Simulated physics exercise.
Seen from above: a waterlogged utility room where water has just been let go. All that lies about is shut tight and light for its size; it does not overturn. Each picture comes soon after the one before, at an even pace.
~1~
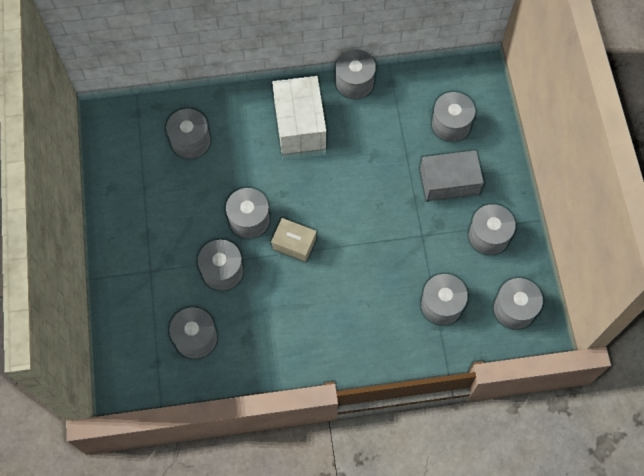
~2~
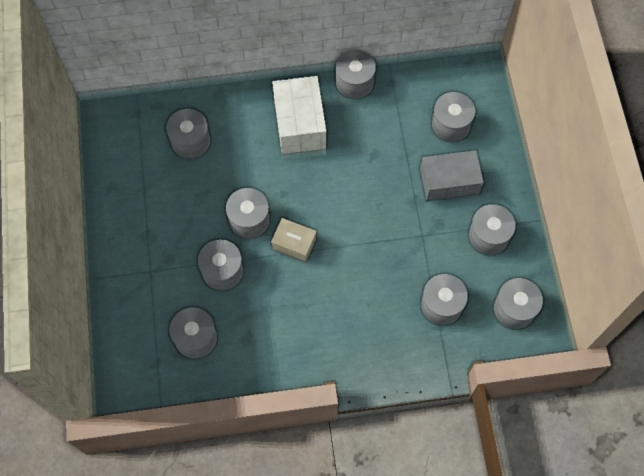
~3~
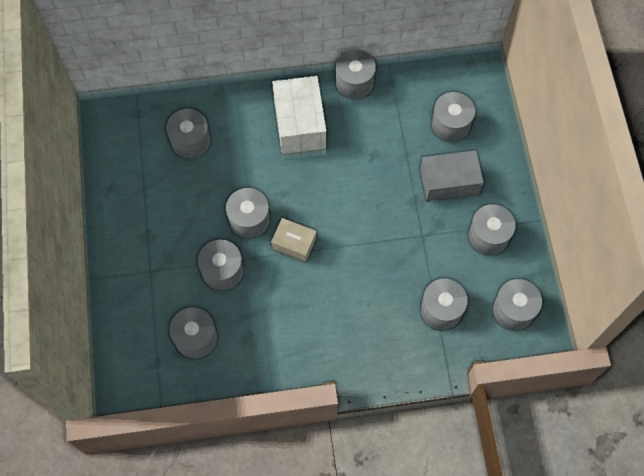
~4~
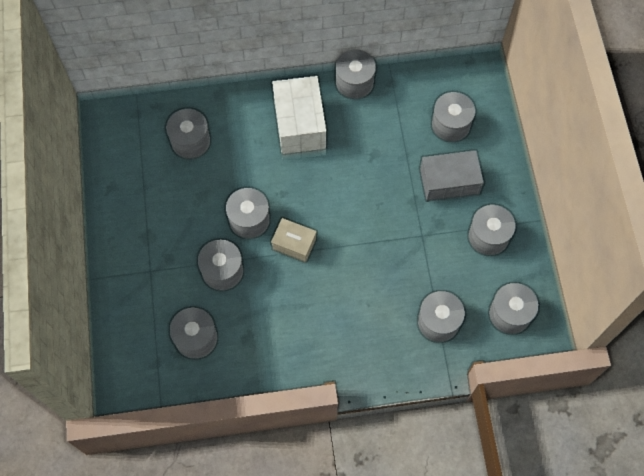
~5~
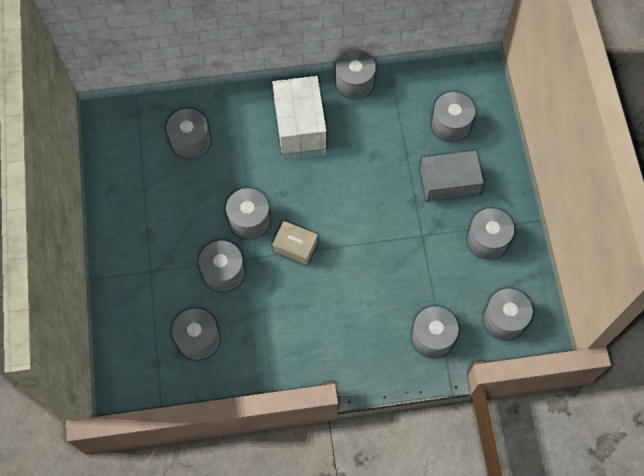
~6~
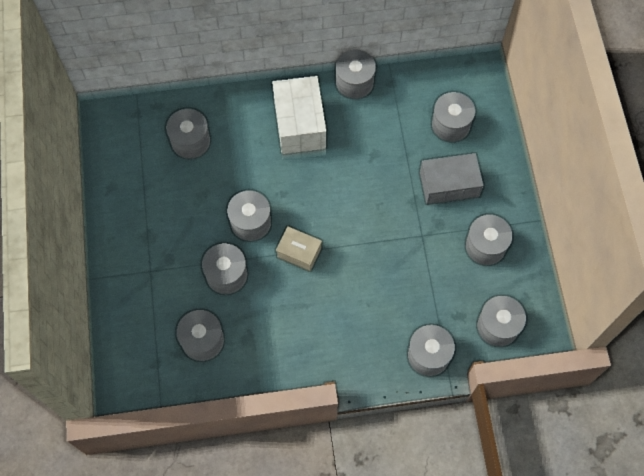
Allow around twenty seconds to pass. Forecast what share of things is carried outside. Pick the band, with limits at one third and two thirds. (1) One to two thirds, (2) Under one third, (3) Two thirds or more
(3) Two thirds or more.
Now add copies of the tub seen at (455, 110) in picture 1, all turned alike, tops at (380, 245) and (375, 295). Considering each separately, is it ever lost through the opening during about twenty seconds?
One after the other: Through, yes.
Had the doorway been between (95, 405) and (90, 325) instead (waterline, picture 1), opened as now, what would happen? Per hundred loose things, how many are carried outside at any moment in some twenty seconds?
Some 40 per cent of the lot.
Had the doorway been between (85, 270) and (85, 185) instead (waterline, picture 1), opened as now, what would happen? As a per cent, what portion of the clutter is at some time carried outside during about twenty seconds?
My figure is 50 %.
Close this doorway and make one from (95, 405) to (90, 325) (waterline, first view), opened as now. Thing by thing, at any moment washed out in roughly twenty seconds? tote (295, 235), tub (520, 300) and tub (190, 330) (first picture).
One after the other: Carried outside, stays, gone.
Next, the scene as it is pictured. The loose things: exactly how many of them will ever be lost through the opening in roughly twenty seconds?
So the number is 8.
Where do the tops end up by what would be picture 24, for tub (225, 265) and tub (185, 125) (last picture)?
They'd be somewhere near (344, 321) and (209, 148).
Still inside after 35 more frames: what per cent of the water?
I'd put it close to 54 percent.
A moment on, 1 of 11 are out; 10 afloat.
Next, 4 of 11 are out; 7 afloat.
Later, 8 of 11 are out; 3 afloat.
In the end, 8 of 11 are out; 3 afloat.
